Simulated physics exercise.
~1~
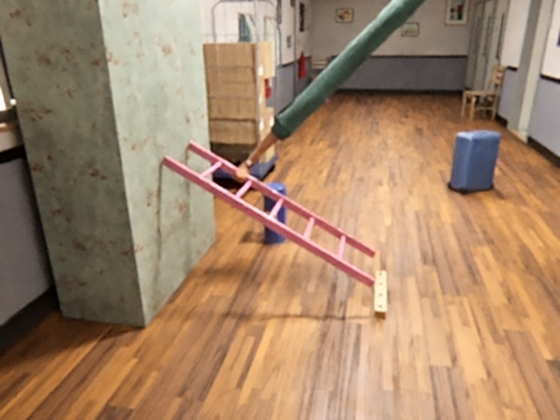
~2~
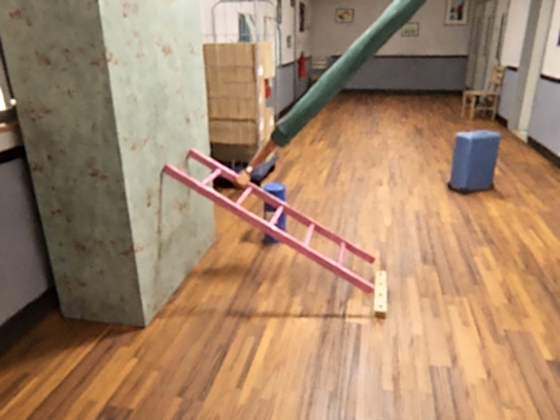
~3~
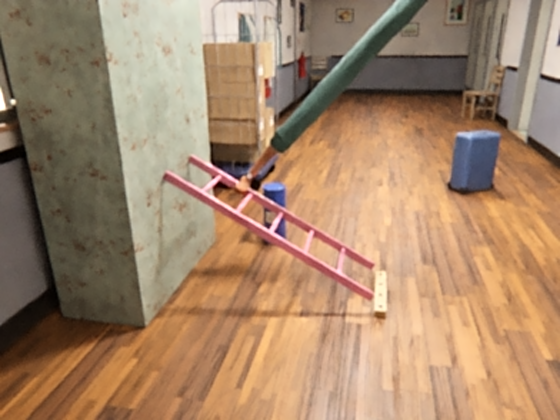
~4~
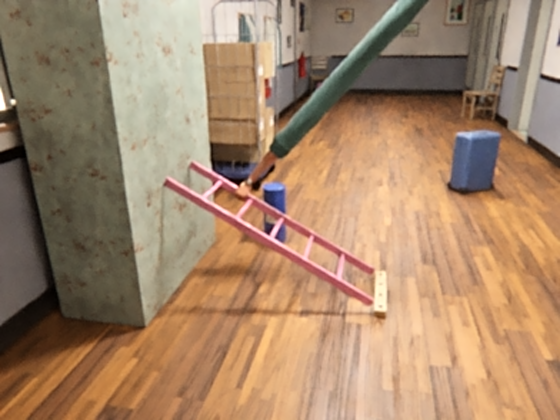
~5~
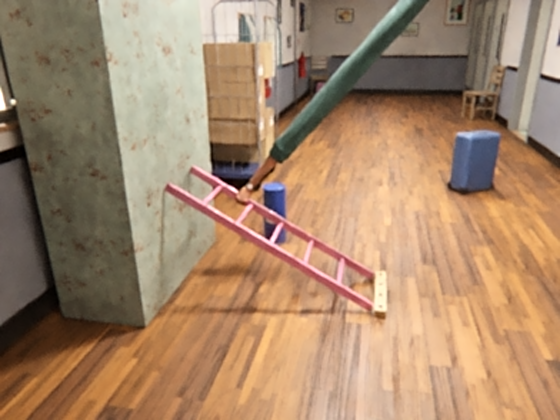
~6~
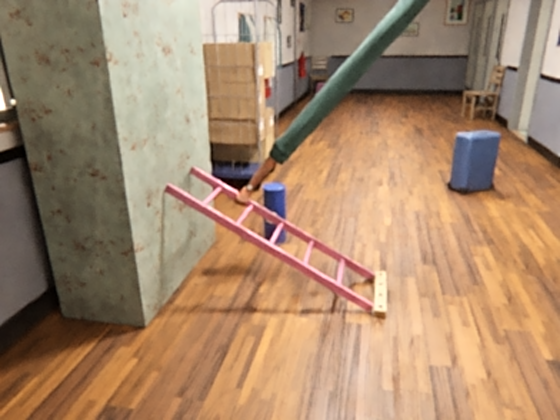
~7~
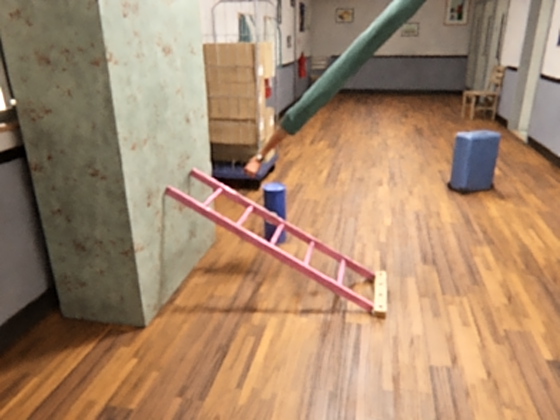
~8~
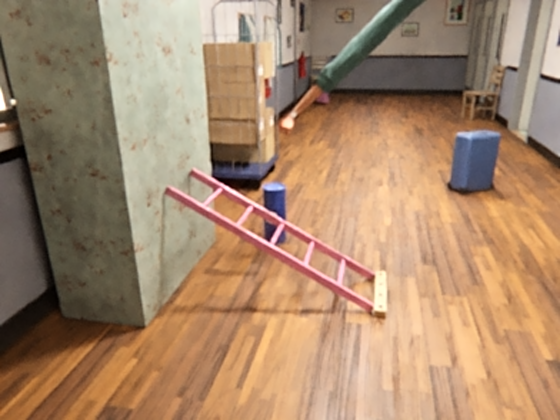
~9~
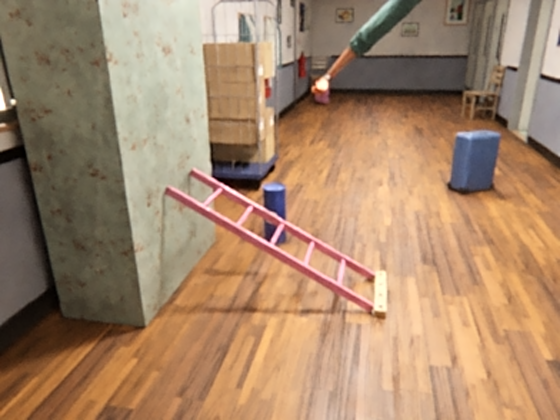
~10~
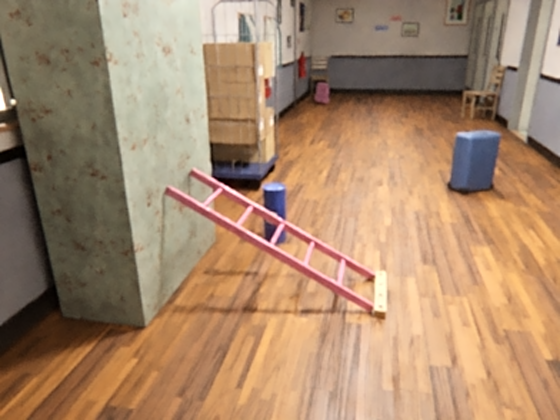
The clip opens on a wooden floor where a hand at the end of a green-sleeved arm holds a pink ladder tilted against a tall, mottled green block on the left, its foot by a pale wooden strip. A blue canister stands behind the ladder, and a blue suitcase stands off to the right. The hand lowers the ladder slightly until it settles into its lean. Then the hand lets go and draws back up and to the right, leaving the view. The ladder stays propped against the block with its foot at the strip, and nothing else shifts.
